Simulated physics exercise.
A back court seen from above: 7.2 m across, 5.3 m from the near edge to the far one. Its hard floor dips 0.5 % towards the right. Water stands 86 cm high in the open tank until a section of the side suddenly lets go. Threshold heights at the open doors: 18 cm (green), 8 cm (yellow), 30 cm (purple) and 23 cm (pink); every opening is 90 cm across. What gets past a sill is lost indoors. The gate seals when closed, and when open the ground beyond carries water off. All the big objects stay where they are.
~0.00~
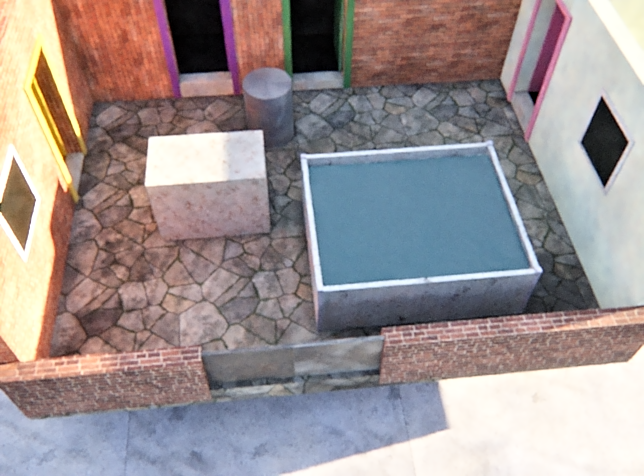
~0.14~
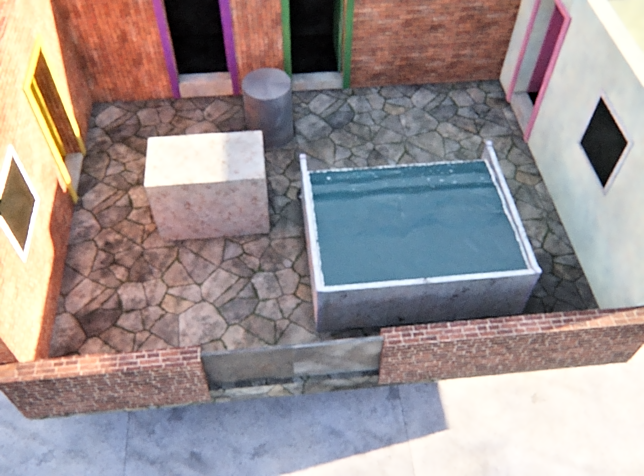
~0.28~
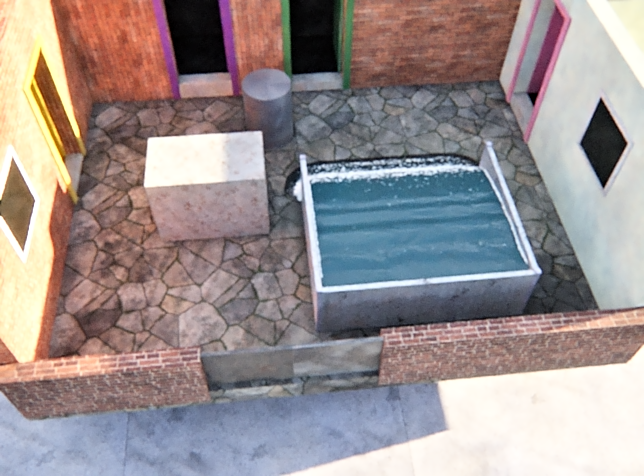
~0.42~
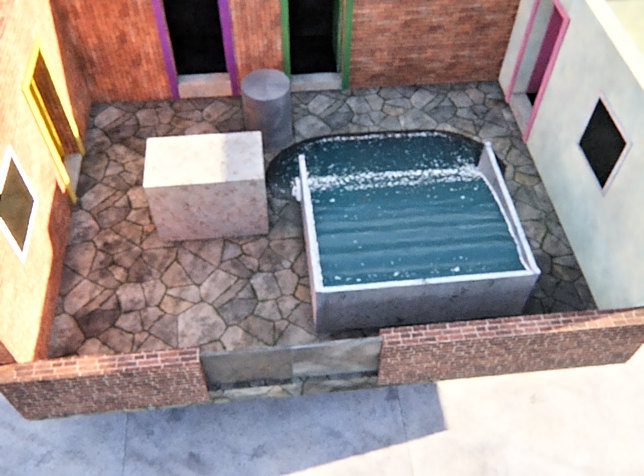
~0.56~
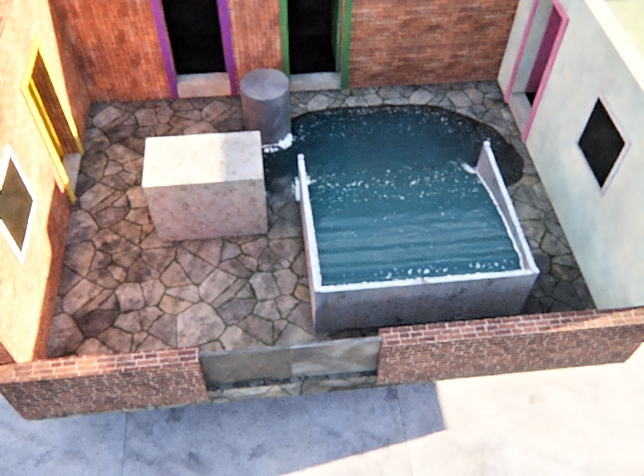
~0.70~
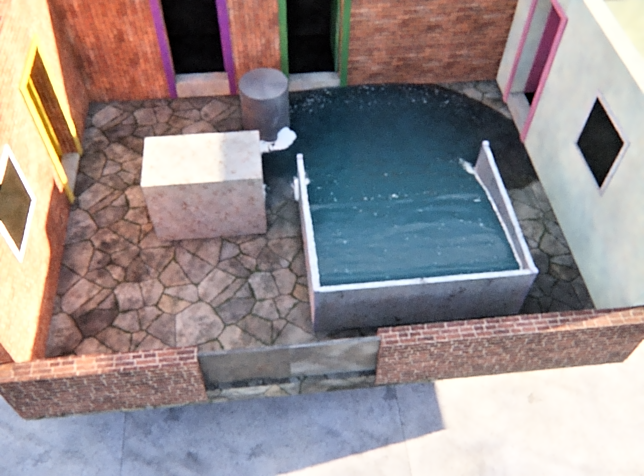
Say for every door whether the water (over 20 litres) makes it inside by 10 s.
The water let in: At the green door it exceeds the limit; at the yellow door it passes the limit; at the purple door it keeps below the limit; at the pink door it passes the limit.
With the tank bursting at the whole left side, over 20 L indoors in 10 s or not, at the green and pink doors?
Against that limit: Green below, pink below.
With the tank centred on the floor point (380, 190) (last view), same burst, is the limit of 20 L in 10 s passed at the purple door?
Against that limit: Purple under.
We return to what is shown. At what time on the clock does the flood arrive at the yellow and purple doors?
Yellow 2.2 s, purple 1.3 s.
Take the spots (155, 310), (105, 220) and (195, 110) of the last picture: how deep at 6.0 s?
About 3, 10 and 5 cm.
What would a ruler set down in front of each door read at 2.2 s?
In cm: Green 45, yellow 3, purple 9, pink 39.
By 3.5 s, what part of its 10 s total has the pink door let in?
Some 80 per cent by then.
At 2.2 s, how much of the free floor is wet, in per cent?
Some 55 per cent of it.
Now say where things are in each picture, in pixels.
The first picture shows the open tank at (412, 214) is whole and still, 86 cm deep.
In the second picture, water pours out on the open tank's far side and has run 1.4 m, to a hidden place; typically 7 cm deep outside, 86 cm at the open tank's back.
In the third picture, water pours out on the open tank's far side and has run 1.6 m, to a hidden place; typically 16 cm deep outside, 86 cm at the open tank's back.
In the fourth picture, water pours out on the open tank's far side and has run 1.9 m, to a hidden place; typically 14 cm deep outside, 83 cm at the open tank's back.
In the fifth picture, the front is at (493, 133), 2.3 m from the gap on the open tank's far side; 7.0 m2 of floor is under water; 75 cm left at the back of the open tank.
In the sixth picture, water pours out on the open tank's far side and has run 2.8 m, to (306, 90); typically 10 cm deep outside, 74 cm at the open tank's back.
After 1.4 s water covers 40 % of the floor and is deepest (56 cm) near (360, 89); green door 48 cm at the sill, 125 L in, yellow door not reached, purple door 1 cm at the sill, 0 L in, pink door 17 cm at the sill, 0 L in.
After 2.2 s water covers 55 % of the floor and is deepest (58 cm) near (489, 82); green door 45 cm at the sill, 331 L in, yellow door 3 cm at the sill, 0 L in, purple door 9 cm at the sill, 0 L in, pink door 39 cm at the sill, 16 L in.
After 3.5 s water covers 70 % of the floor and is deepest (33 cm) near (491, 88); green door 28 cm at the sill, 469 L in, yellow door 21 cm at the sill, 22 L in, purple door 12 cm at the sill, 0 L in, pink door 31 cm at the sill, 77 L in.
After 6.0 s water covers 95 % of the floor and is deepest (28 cm) near (596, 337); green door 12 cm at the sill, 496 L in, yellow door 17 cm at the sill, 110 L in, purple door 6 cm at the sill, 0 L in, pink door 16 cm at the sill, 95 L in.
After 10.0 s water covers 100 % of the floor and is deepest (18 cm) near (101, 383); green door 10 cm at the sill, 496 L in, yellow door 14 cm at the sill, 144 L in, purple door 9 cm at the sill, 0 L in, pink door 10 cm at the sill, 95 L in.
